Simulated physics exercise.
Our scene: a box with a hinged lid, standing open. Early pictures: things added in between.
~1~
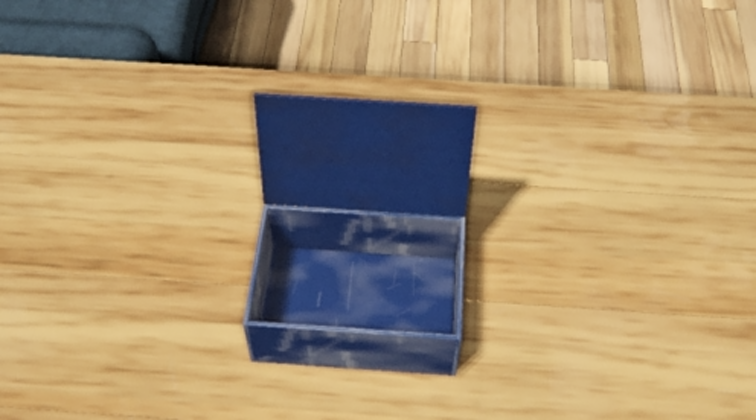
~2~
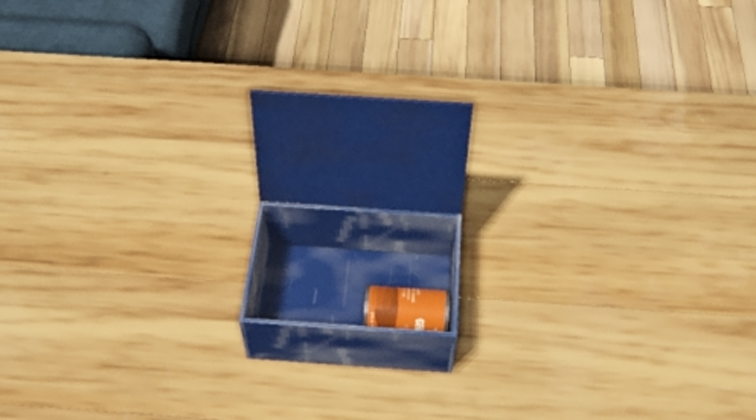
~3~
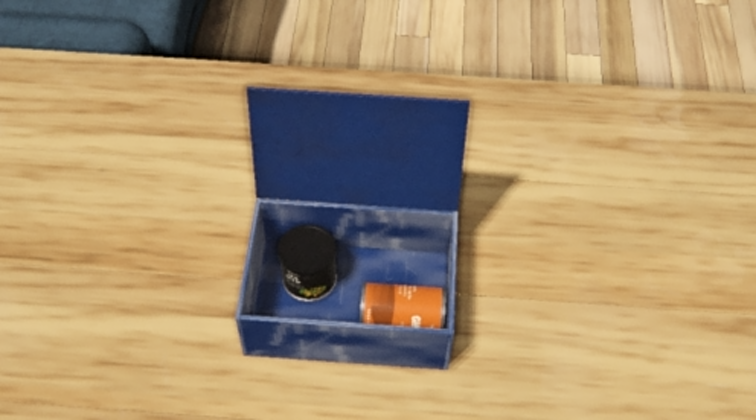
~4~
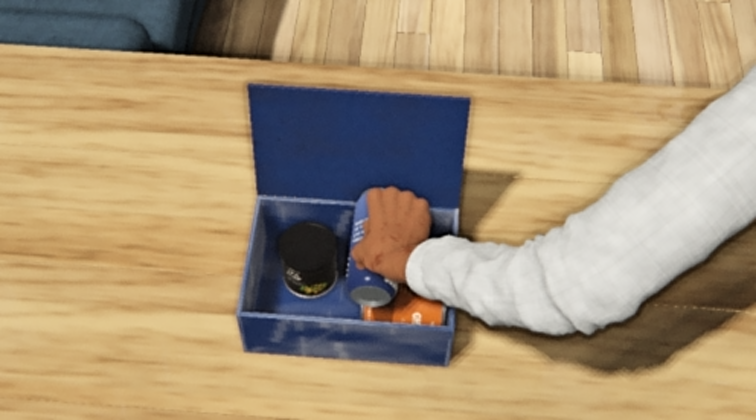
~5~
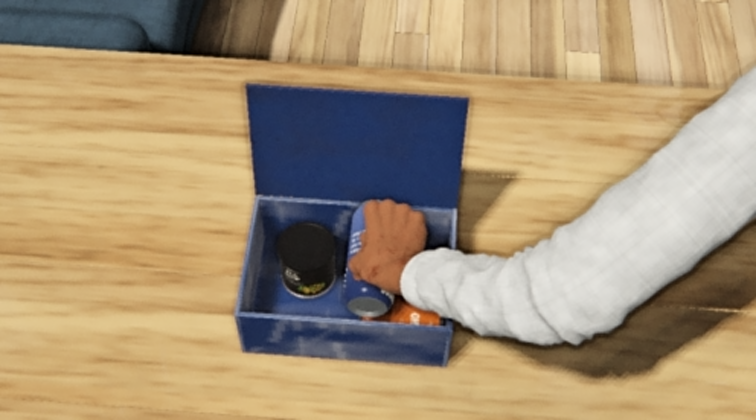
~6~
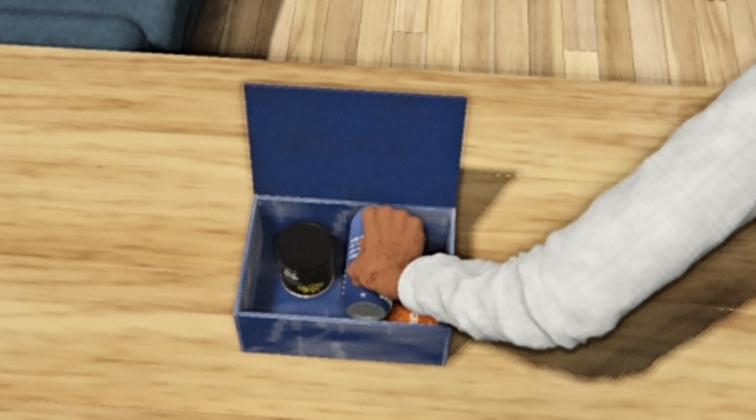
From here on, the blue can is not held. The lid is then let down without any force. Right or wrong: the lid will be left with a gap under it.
Right.
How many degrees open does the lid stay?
Close to 18 degrees.
Then, 1.10 s on from there, lid starting down; blue can shifted about its own width near (375, 239); orange tin shifted a little.
Then, 2.60 s on from there, lid 50° above the rim; blue can shifted about its own width near (374, 249); orange tin shifted a little.
In the end, lid 18° above the rim; all 3 unmoved. At the end, from the last picture's camera, blue can near (373, 265).
